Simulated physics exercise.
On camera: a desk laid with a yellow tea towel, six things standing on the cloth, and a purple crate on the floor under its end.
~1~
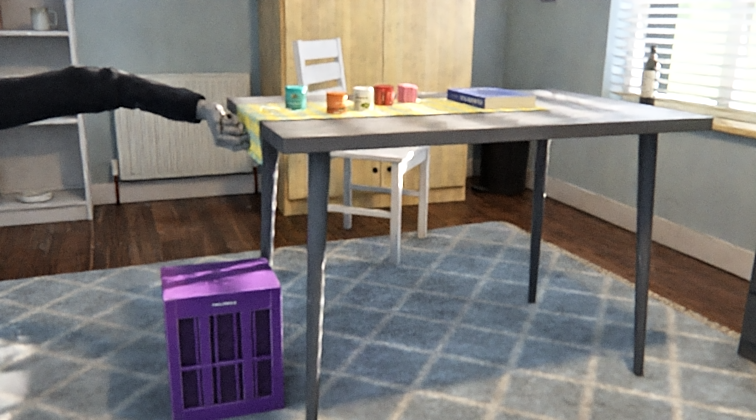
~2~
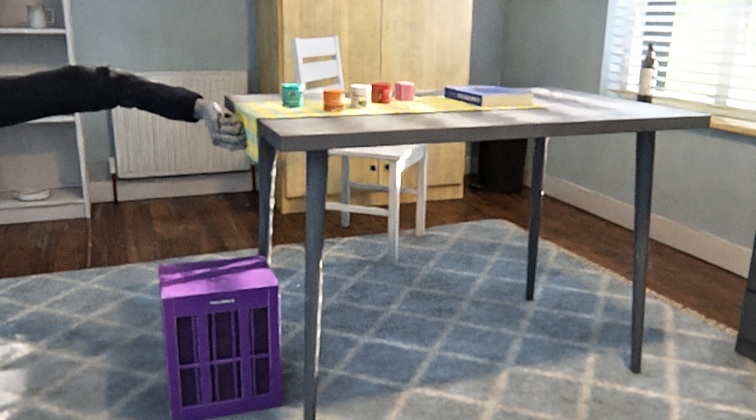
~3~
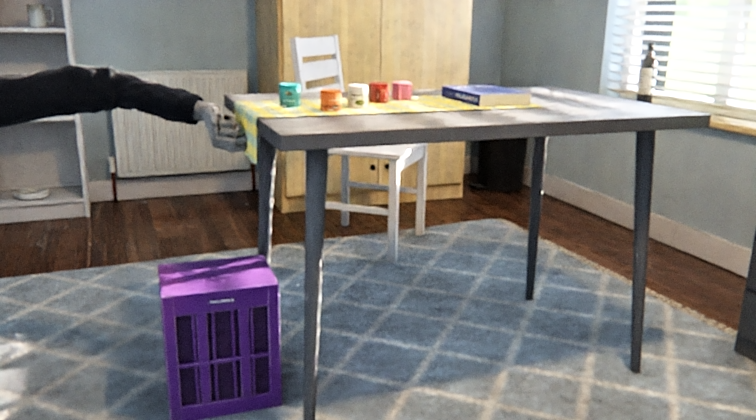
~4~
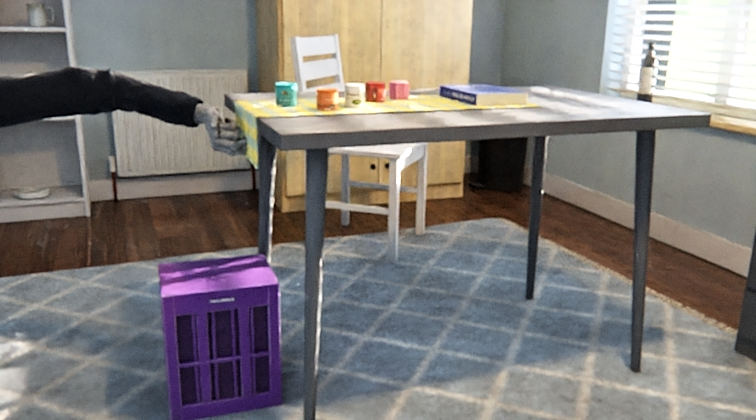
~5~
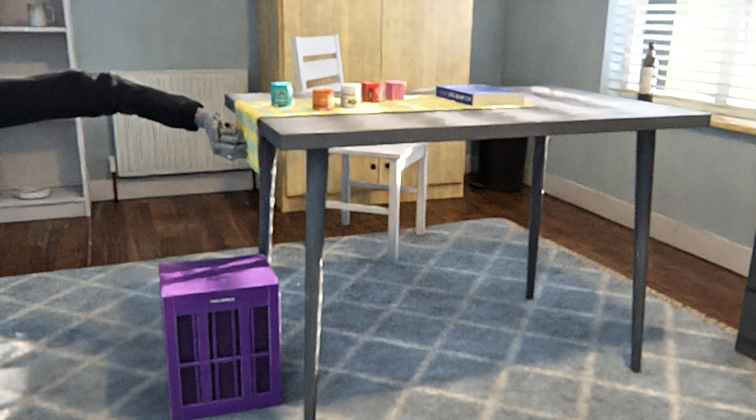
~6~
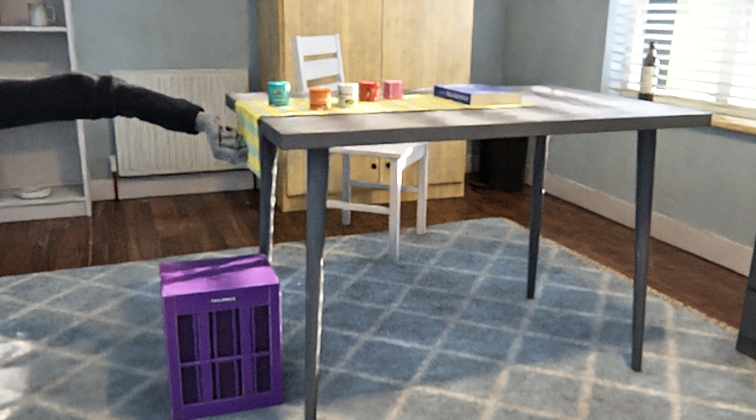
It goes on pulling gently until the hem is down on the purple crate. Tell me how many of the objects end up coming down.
Objects that come down: Three.
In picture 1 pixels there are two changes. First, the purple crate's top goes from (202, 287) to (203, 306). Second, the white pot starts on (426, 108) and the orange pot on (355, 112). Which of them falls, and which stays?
Result - the white pot stays put, and the orange pot comes off.
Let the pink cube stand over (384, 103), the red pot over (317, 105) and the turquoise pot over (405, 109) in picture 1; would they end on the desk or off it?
Looking at each one, the pink cube remains in position, the red pot drops away and the turquoise pot remains in position.
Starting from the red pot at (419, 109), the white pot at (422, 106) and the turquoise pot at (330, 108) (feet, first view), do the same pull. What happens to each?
You'd see the red pot hang on, the white pot hang on and the turquoise pot go down.
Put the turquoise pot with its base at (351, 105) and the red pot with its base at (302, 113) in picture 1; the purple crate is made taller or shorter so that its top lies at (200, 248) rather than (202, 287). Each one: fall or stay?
The turquoise pot stays aboard, and the red pot does not stay aboard.
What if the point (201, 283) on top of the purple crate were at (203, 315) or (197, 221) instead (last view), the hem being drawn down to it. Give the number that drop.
We'd get 4 in the first case and 1 in the second.
A little later, hem near (248, 206); turquoise pot gone.
Next, hem near (247, 242); turquoise pot and orange pot gone.
Later still, hem on the crate; turquoise pot, orange pot and white pot gone.
When it is over, hem on the crate; turquoise pot, orange pot and white pot gone. The count of fallen things is three.
